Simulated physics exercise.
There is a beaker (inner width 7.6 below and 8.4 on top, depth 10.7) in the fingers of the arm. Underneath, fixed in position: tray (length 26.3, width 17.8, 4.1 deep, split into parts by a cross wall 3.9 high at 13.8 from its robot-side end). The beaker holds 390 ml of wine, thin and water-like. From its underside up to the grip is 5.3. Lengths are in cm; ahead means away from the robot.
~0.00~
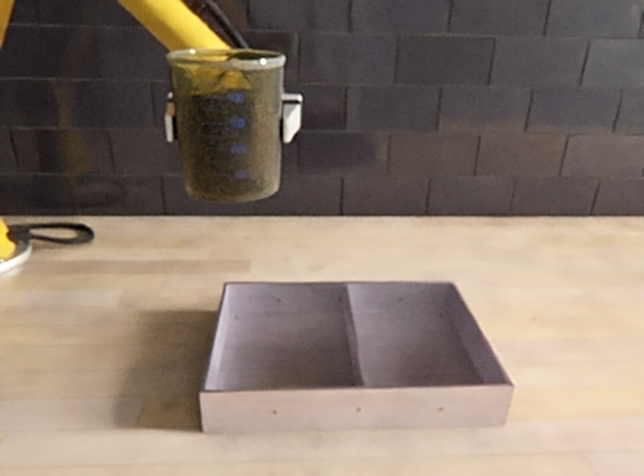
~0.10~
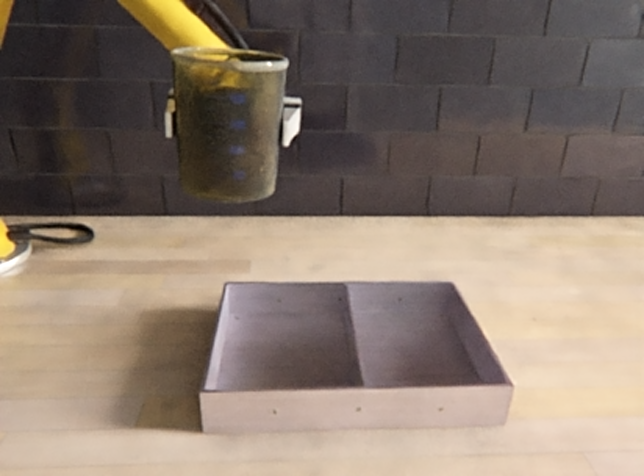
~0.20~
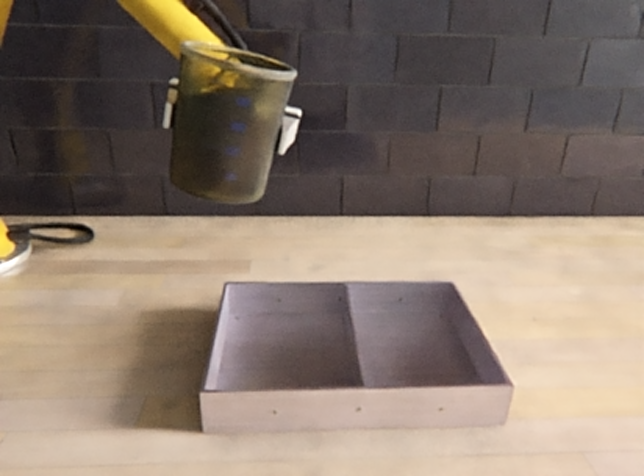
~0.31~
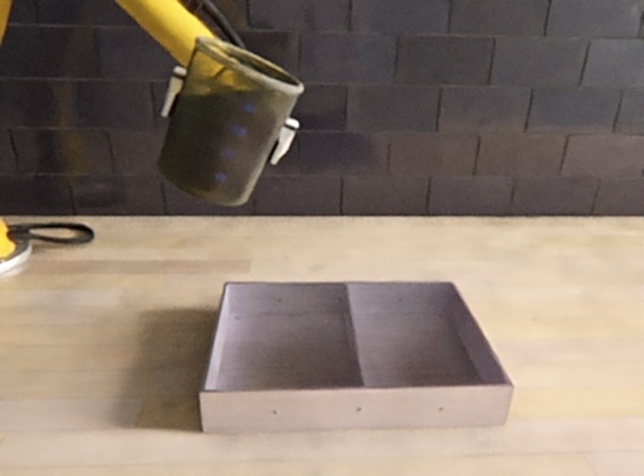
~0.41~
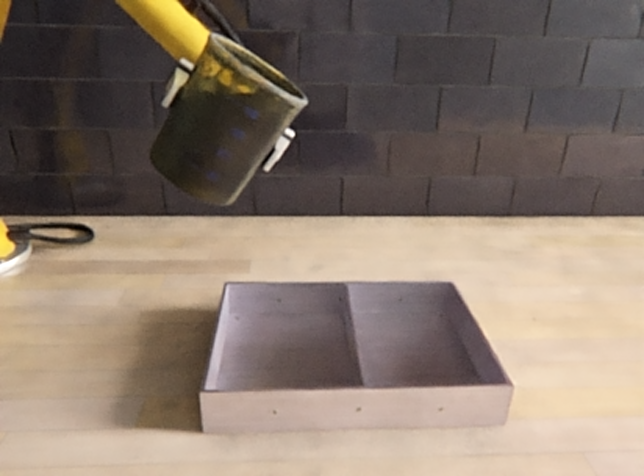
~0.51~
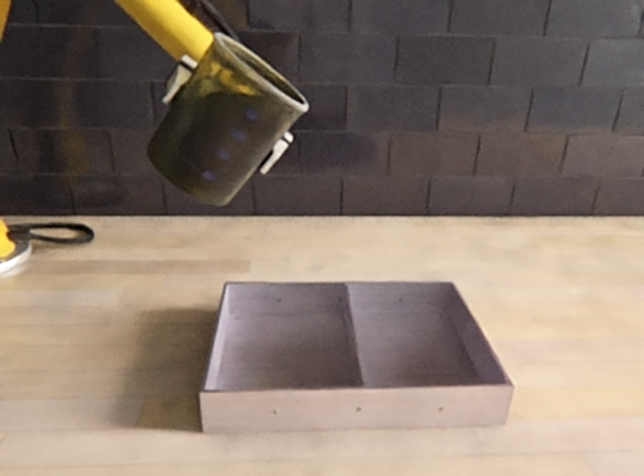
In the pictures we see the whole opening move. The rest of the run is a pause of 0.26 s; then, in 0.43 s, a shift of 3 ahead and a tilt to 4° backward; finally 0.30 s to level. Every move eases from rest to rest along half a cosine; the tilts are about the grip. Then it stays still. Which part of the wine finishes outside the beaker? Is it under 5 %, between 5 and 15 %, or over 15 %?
Under 5 %.
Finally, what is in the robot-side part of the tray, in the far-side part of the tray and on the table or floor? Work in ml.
In order: Approx. 0, 0 and 0 ml.
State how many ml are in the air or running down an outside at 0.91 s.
It comes to close to 0 ml.
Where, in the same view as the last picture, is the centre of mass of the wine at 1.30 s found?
My best guess is about (260, 137).
After 0.91 s, tilted 28° forward, liquid up to 28 above the table; 390 ml in the beaker.
After 1.30 s, tilted 3° backward, liquid up to 28 above the table; 390 ml in the beaker.
After 1.70 s, level, liquid up to 28 above the table; 390 ml in the beaker.
After 2.50 s, level, liquid up to 28 above the table; 390 ml in the beaker.
At rest, 390 ml in the beaker. That is 0 % outside the beaker.
